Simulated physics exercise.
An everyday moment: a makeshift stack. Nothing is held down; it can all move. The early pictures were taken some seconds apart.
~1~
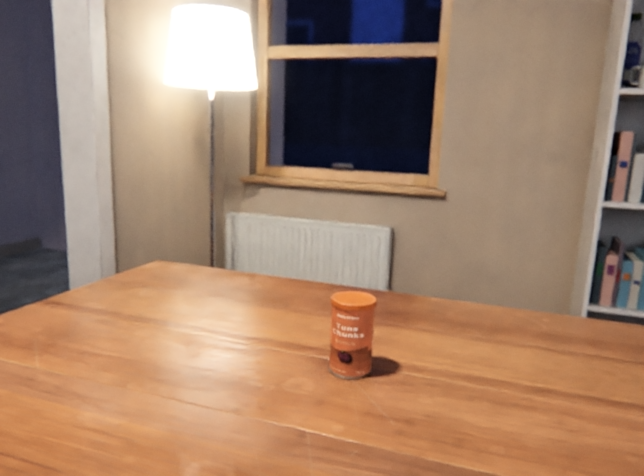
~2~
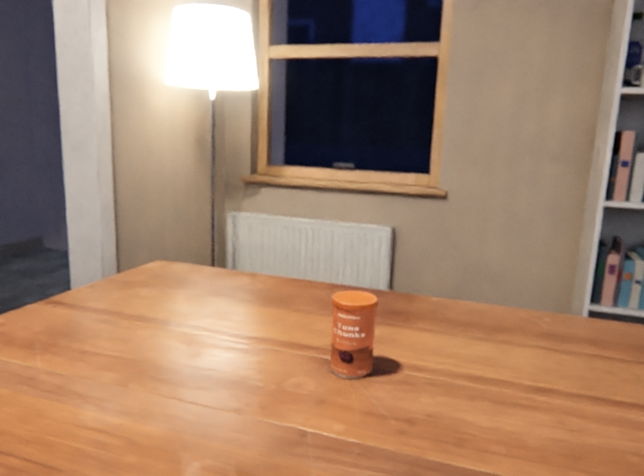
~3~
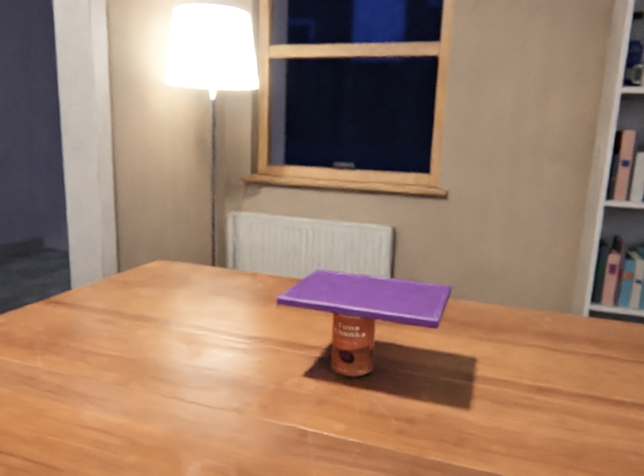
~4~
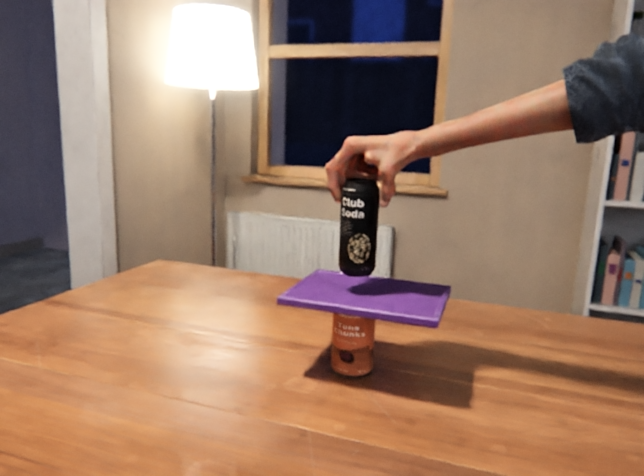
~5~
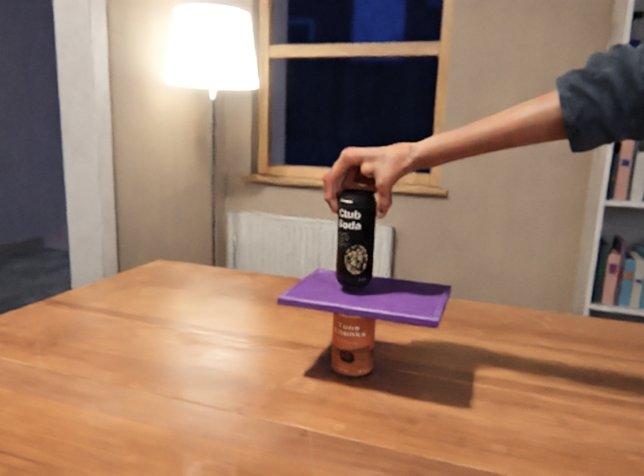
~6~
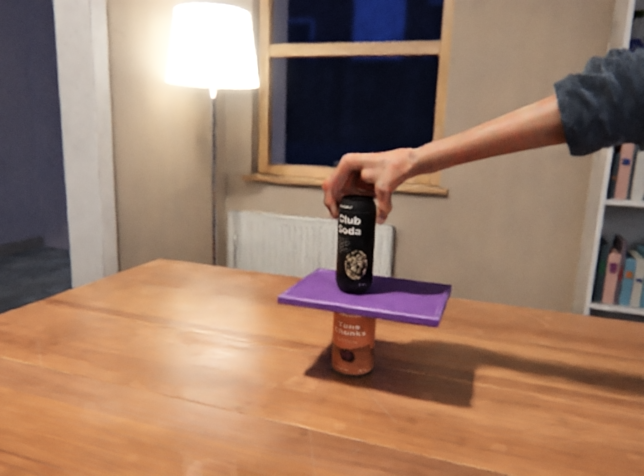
On a wooden table, a purple slab appears atop an orange tin, then a hand lowers a black can onto it.
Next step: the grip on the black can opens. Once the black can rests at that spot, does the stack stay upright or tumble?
The stack stays upright.
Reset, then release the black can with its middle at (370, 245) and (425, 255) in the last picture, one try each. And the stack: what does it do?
Trial 1: Stable. Trial 2: Falls over.
Then, 0.50 s past the last view, nothing moves.
Then, 1.30 s past the last view, black can resting near (356, 244).
Finally, all 3 still in place. Final places as the last picture's camera would see them, black can near (356, 244). The stack holds.
